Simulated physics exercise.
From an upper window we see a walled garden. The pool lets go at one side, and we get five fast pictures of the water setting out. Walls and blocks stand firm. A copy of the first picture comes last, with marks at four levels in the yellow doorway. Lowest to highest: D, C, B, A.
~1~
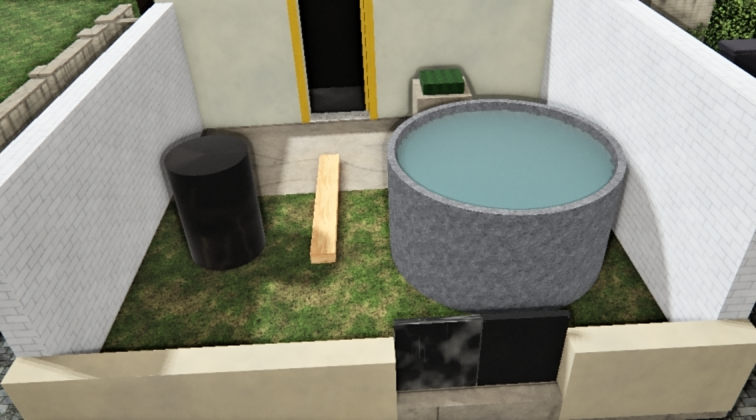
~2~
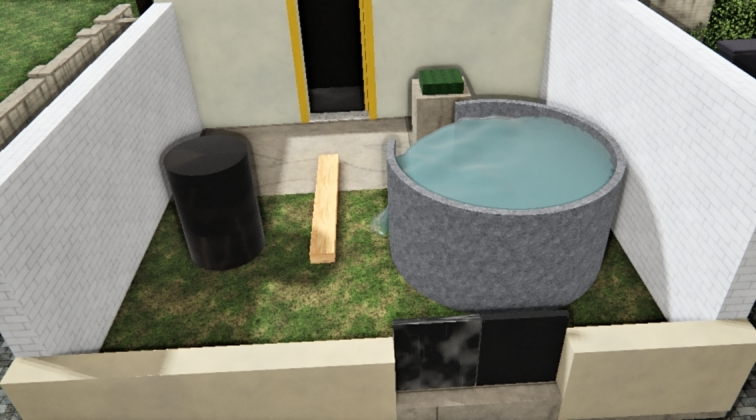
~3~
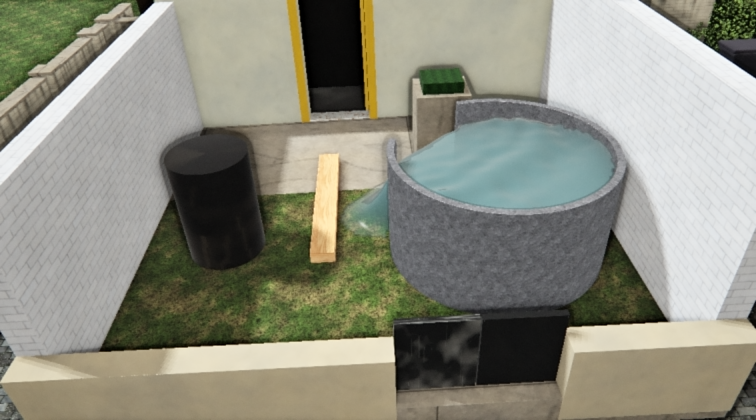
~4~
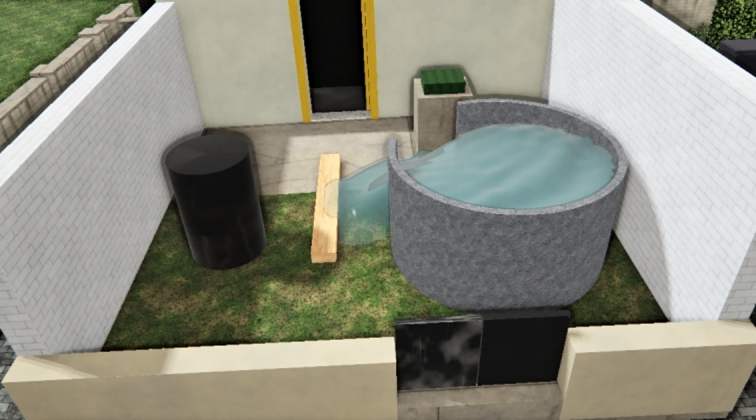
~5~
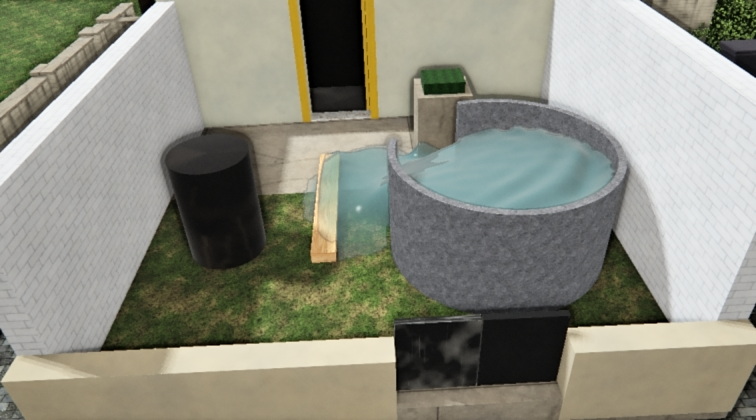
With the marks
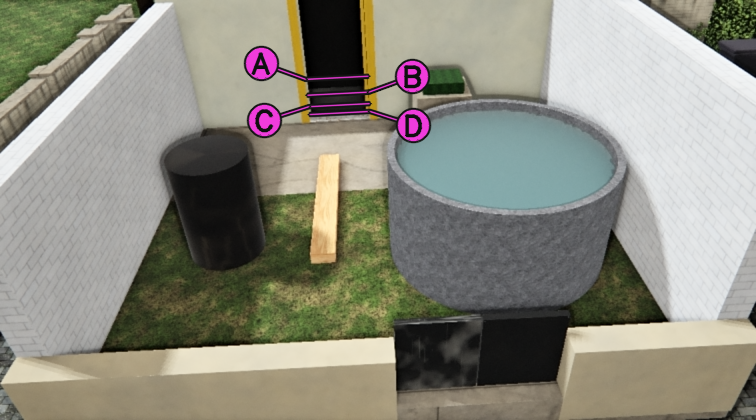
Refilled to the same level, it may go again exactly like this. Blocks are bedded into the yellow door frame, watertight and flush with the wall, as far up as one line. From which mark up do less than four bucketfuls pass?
Mark B.
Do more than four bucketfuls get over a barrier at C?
Yes, it does.
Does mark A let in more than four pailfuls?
No.
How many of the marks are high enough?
Two.
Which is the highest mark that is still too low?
C.
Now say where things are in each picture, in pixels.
Water in the pool at rest, its middle at (502, 155); foot of the yellow doorway at (340, 120); shut gate at (480, 328), in the first frame.
In the second frame, 2 % of the ground under water, visible out to (377, 226).
In the third frame, 5 % of the ground under water, visible out to (351, 221).
In the fourth frame, 8 % of the ground under water, visible out to (346, 238).
In the fifth frame, 13 % of the ground under water, visible out to (348, 153).
In magenta, A at (336, 77); B at (338, 93); C at (339, 105); D at (339, 113); from the bottom up D, C, B, A.
Choosing A, nothing gets over.
Choosing B, a bucket or two gets in.
Choosing C, some 20 bucketfuls get in.
Choosing D, dozens of bucketfuls pour in.
